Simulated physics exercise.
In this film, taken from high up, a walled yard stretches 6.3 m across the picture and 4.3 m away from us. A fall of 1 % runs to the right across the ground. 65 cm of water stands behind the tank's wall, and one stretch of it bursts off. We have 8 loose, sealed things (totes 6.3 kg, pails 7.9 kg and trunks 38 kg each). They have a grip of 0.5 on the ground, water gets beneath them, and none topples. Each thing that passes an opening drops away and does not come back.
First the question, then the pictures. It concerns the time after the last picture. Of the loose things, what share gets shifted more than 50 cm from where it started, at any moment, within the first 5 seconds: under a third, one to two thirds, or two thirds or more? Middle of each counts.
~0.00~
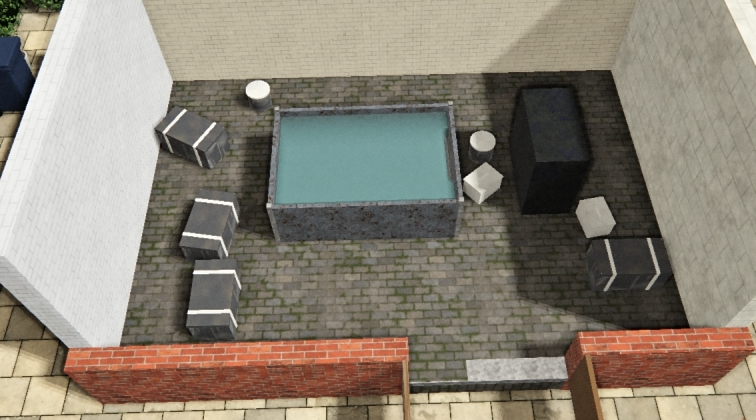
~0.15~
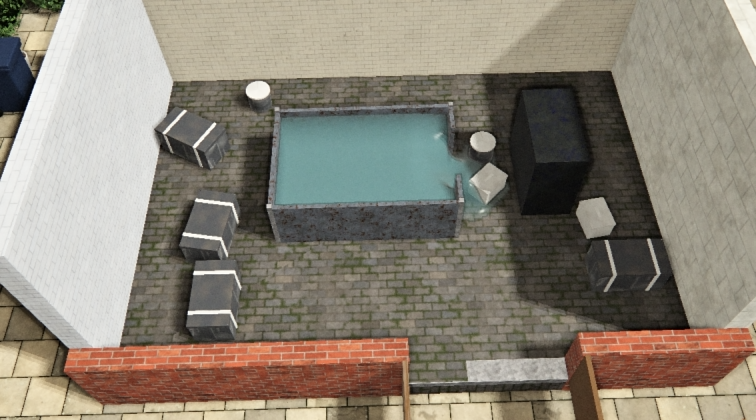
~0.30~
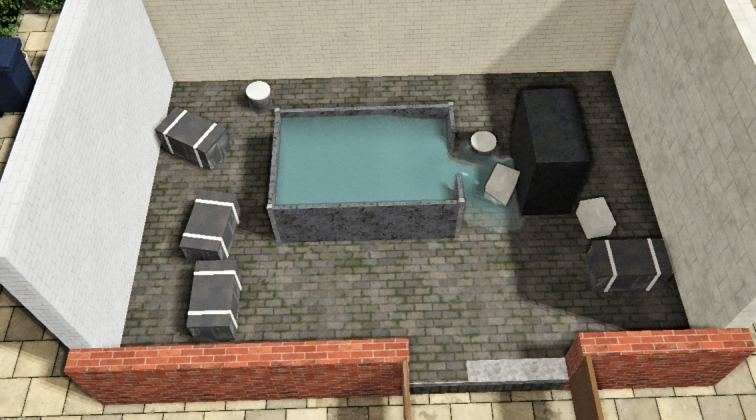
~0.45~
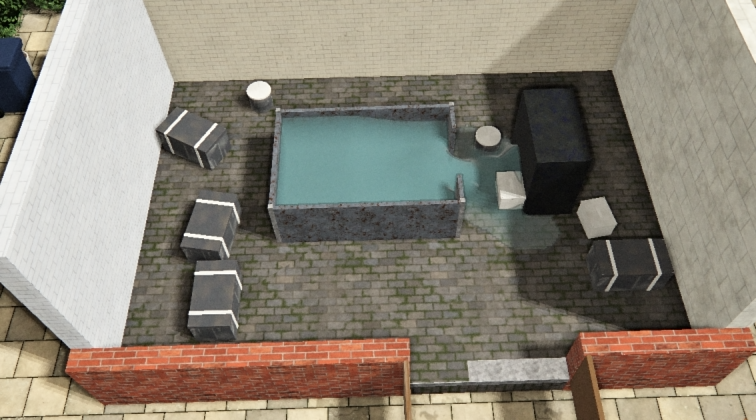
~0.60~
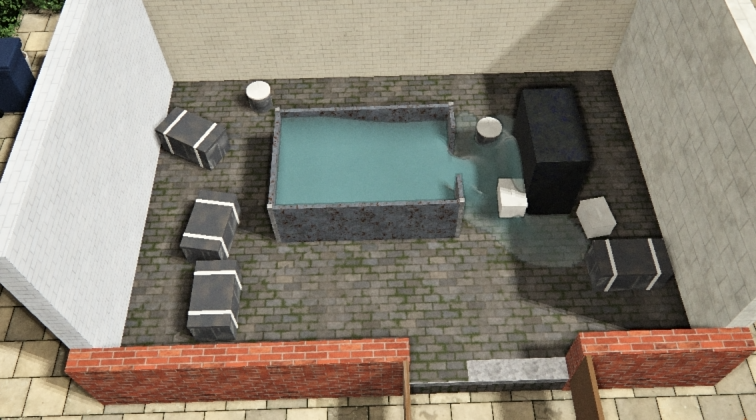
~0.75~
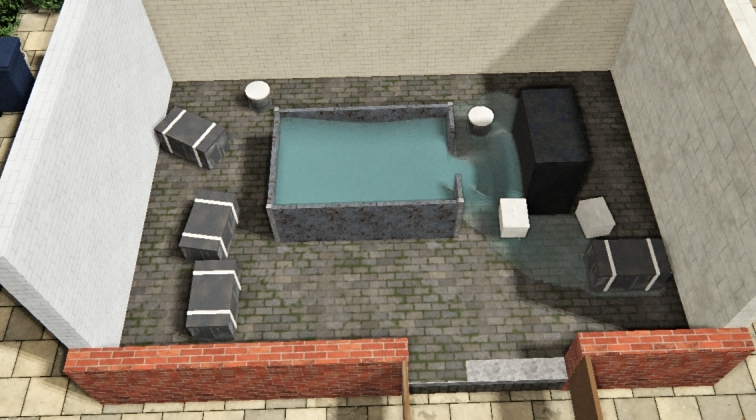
Looks like the lowest band.
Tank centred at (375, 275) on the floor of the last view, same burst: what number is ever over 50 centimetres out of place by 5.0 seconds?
Result: 1.
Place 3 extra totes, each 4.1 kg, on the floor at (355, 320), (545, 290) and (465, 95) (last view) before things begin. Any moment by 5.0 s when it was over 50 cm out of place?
Below, above, above.
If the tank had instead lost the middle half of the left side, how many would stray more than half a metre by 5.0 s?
That gives 4 of them.
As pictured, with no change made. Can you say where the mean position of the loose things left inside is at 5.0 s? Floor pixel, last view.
That lands at roughly (340, 198).
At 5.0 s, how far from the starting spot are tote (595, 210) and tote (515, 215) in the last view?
In turn: 30 cm, washed out.
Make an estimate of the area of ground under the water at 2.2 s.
I'd estimate close to 14 m2.
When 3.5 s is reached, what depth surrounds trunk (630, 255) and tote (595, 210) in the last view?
Close to 7 and 4 centimetres.
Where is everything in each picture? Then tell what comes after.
The first picture shows a tote at (483, 178) rests on the ground; a pail at (483, 141) rests on the ground; water covers 3.0 m2; 0 of 8 have shifted.
The second picture shows a tote at (488, 178), on the bottom, 6 cm from its start; a pail at (483, 141) rests on the ground; 3.4 m2 under water; 1 of 8 have shifted.
The third picture shows a tote at (503, 179), on the bottom, 23 cm from its start; a pail at (484, 141) rests on the ground; water covers 3.9 m2; 1 of 8 have shifted.
The fourth picture shows a tote at (511, 185), afloat, 34 cm from its start; a pail at (488, 135), on the bottom, 12 cm from its start; 4.2 m2 under water; 2 of 8 have shifted.
The fifth picture shows a tote at (513, 192) floats, 44 cm from its start; a pail at (489, 127) rests on the ground, 26 cm from its start; 4.8 m2 under water; 2 of 8 have shifted.
The sixth picture shows a tote at (515, 213) floats, 67 cm from its start; a pail at (481, 116) rests on the ground, 43 cm from its start; water covers 5.5 m2; 2 of 8 have shifted.
After 1.1 s 2 of 8 are over 50 cm from their spots; 0 afloat.
After 2.2 s 2 of 8 are over 50 cm from their spots; 0 afloat.
After 3.5 s 2 of 8 are over 50 cm from their spots; 0 afloat.
After 5.0 s 2 of 8 are over 50 cm from their spots, and 2 have been at some point; 1 afloat.
